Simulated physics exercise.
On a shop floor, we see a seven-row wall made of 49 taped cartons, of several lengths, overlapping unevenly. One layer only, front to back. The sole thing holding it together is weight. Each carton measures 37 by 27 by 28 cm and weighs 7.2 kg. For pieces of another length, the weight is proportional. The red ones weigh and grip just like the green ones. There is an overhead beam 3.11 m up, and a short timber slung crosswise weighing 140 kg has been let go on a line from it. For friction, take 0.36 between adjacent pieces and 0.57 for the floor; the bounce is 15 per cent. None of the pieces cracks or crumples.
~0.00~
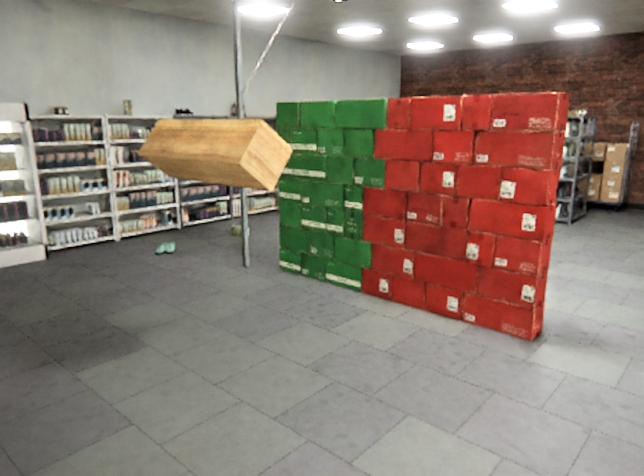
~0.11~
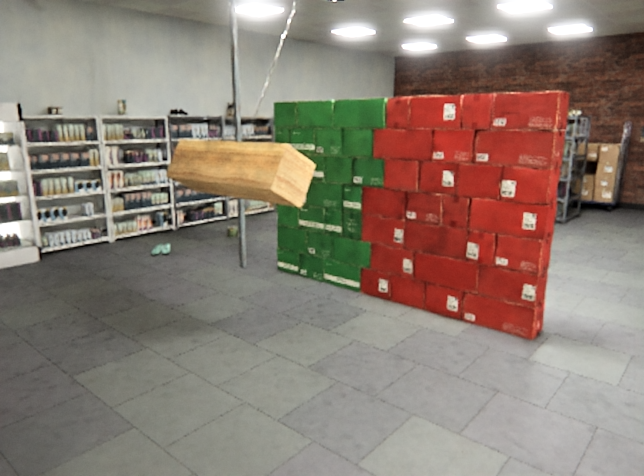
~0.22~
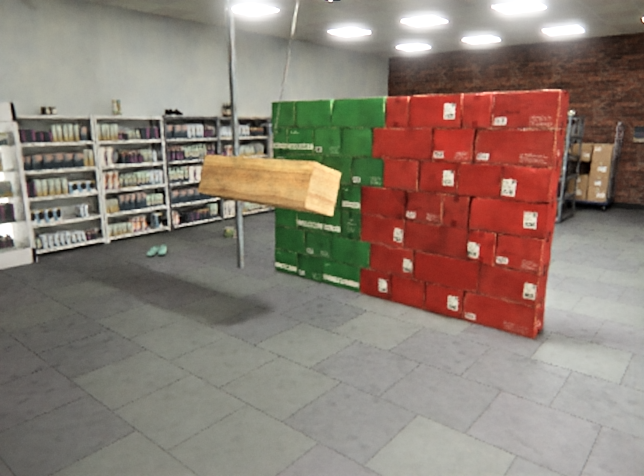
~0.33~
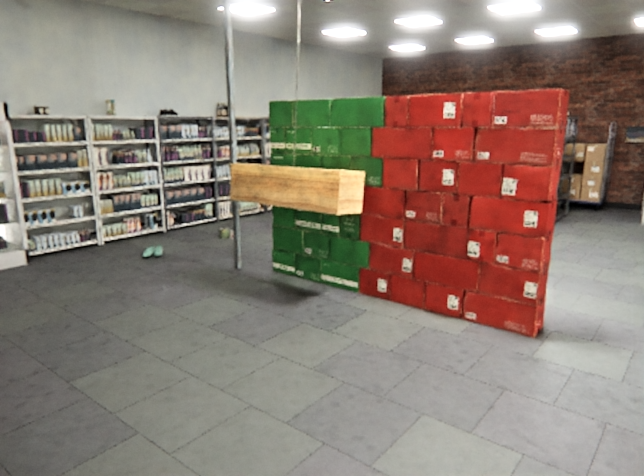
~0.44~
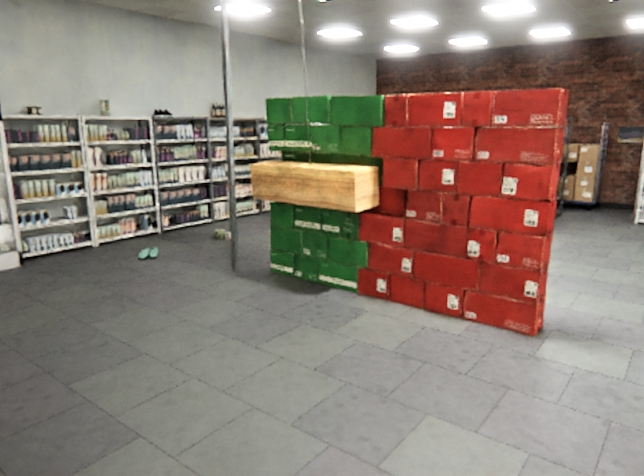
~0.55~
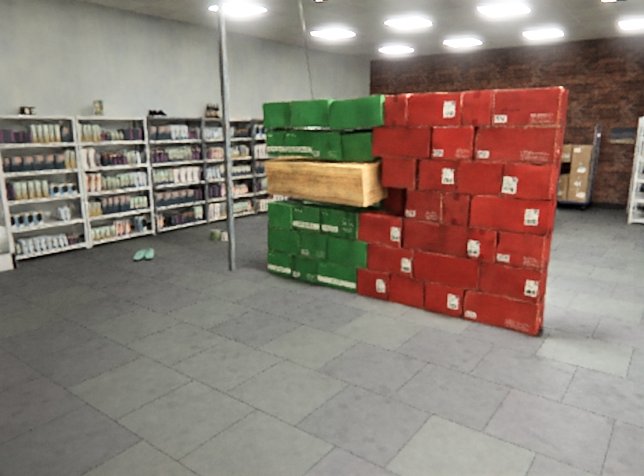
A hanging wooden beam swings right into a green and red carton wall, shifting several cartons.
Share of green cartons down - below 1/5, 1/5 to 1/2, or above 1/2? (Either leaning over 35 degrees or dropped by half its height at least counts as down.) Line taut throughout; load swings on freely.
The fallen share tops a half.
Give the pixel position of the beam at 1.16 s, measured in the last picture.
Roughly at pixel (349, 158).
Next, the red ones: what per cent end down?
Red: 20%.
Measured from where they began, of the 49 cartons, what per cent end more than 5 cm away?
The share is 50 %.
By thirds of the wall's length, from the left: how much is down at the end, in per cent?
The thirds come out at 60 on the left, 70 in the middle and 10 on the right, in per cent.
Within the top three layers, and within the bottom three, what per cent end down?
Top 70, bottom 20 per cent.
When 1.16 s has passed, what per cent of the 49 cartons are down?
By then 30 %.
Around 0.74 s, line 22° past plumb; 7 of the 23 green cartons down (7 of 49 in all colours); top green carton tipped 43°, 17 cm lower; top red carton displaced 25 mm.
Around 1.16 s, line 28° past plumb; 13 of the 23 green cartons down (14 of 49 in all colours); top green carton on its side; top red carton tipped 6°.
Around 1.64 s, line 16° past plumb; 14 of the 23 green cartons down (19 of 49 in all colours); top green carton tipped 59°, 1.57 m lower; top red carton tipped 28°, 20 cm lower.
Around 2.28 s, line 10° before plumb; 16 of the 23 green cartons down (22 of 49 in all colours); top green carton on its side; top red carton on its side.
Finally (4.0 s), line 13° past plumb; 16 of the 23 green cartons down (22 of 49 in all colours); top green carton upside down; top red carton upside down. That is 70 per cent. Seen by the last camera, middles, top green carton near (188, 240), top red carton near (525, 258).
